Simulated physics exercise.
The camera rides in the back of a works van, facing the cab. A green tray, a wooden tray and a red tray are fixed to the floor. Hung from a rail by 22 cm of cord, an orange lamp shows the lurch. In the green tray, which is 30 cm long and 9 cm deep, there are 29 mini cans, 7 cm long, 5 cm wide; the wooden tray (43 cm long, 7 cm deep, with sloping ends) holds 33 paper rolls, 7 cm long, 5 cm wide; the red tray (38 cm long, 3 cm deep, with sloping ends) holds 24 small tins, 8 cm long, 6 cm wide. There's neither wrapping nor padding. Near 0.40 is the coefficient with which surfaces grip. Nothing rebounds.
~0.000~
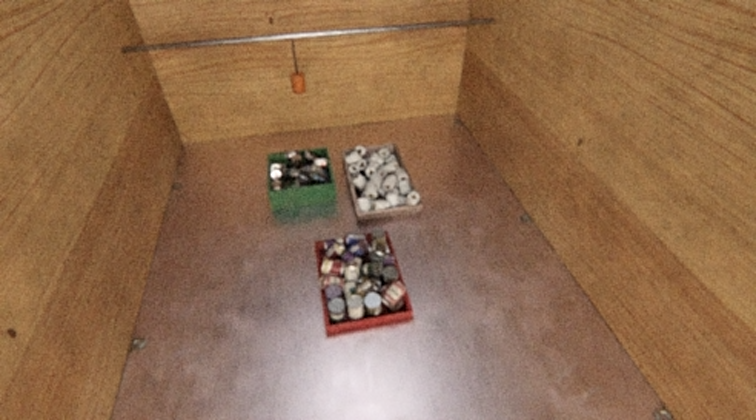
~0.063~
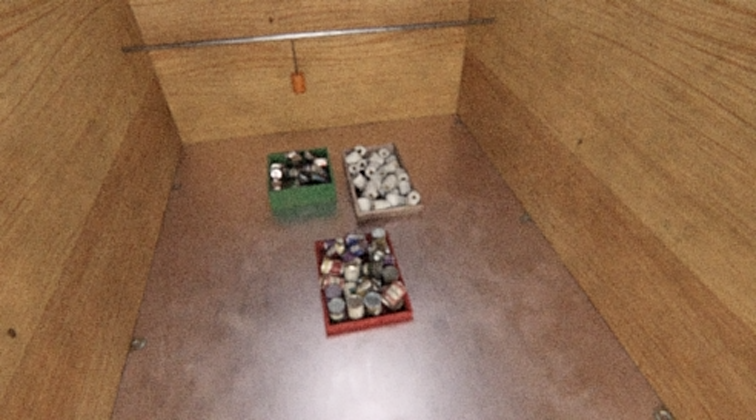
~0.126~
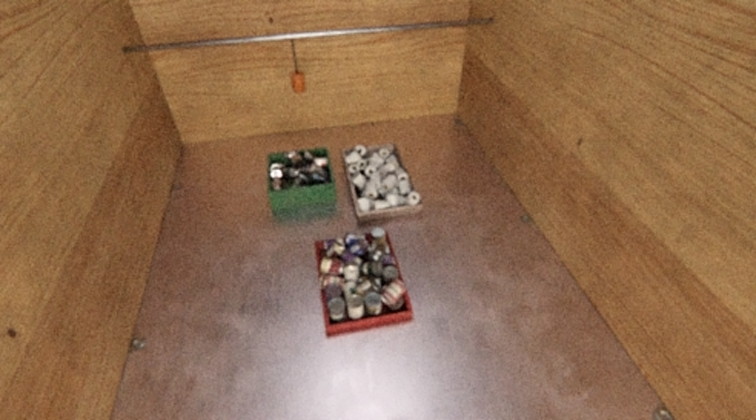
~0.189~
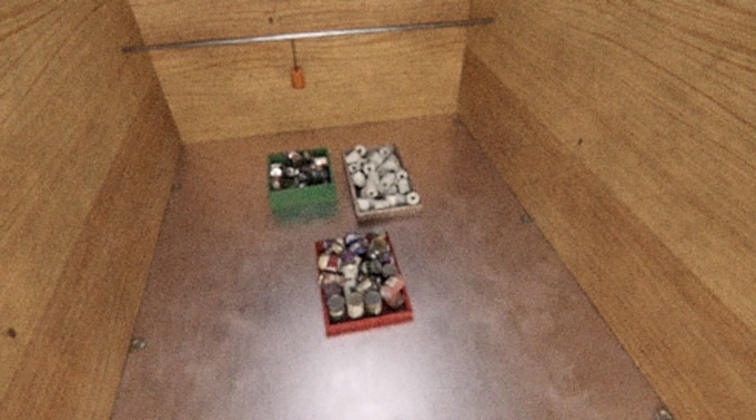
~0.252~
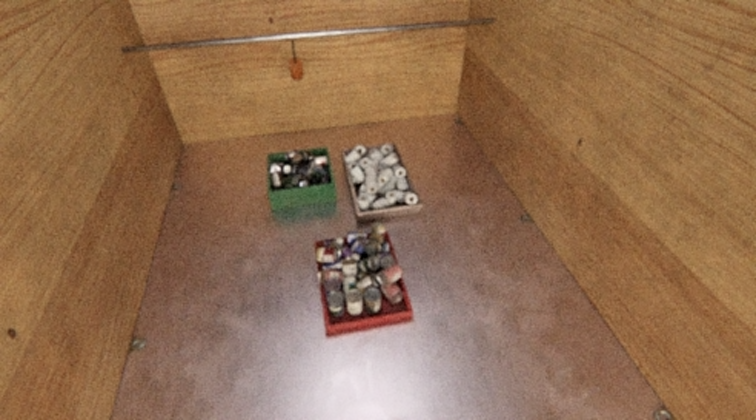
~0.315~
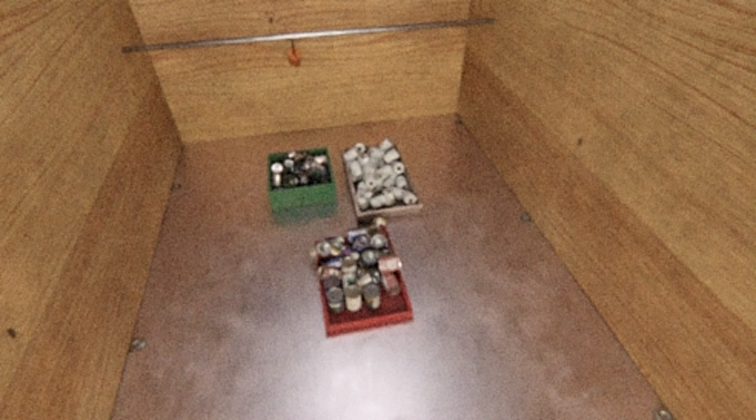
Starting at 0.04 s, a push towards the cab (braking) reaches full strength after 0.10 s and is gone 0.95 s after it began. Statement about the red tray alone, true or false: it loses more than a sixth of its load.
True.
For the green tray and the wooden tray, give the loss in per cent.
Roughly: Green tray 0 %, wooden tray 40 %.
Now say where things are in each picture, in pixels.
In the first frame (places track the rim corner closest to us here), red tray (327, 326); green tray (269, 191); lamp cord 0° off upright; all still inside.
In the second frame, red tray (327, 326); lamp cord 0° off upright.
In the third frame, red tray (327, 326); lamp cord 2° off upright.
In the fourth frame, red tray (327, 326); lamp cord 11° off upright.
In the fifth frame, red tray (327, 326); lamp cord 27° off upright.
In the sixth frame, red tray (327, 326); green tray (269, 191); lamp cord 45° off upright; all still inside.
After 0.52 s, the green tray has all 29, the wooden tray is down by 4 of 33 and the red tray is down by 5 of 24.
After 0.77 s, the green tray has all 29, the wooden tray is down by 11 of 33 and the red tray is down by 9 of 24.
After 1.13 s, the green tray has all 29, the wooden tray is down by 14 of 33 and the red tray is down by 13 of 24.
Outcome (at 1.59 s), the green tray has all 29, the wooden tray is down by 14 of 33 and the red tray is down by 13 of 24. Asked share, 13 of 24, 54 per cent.
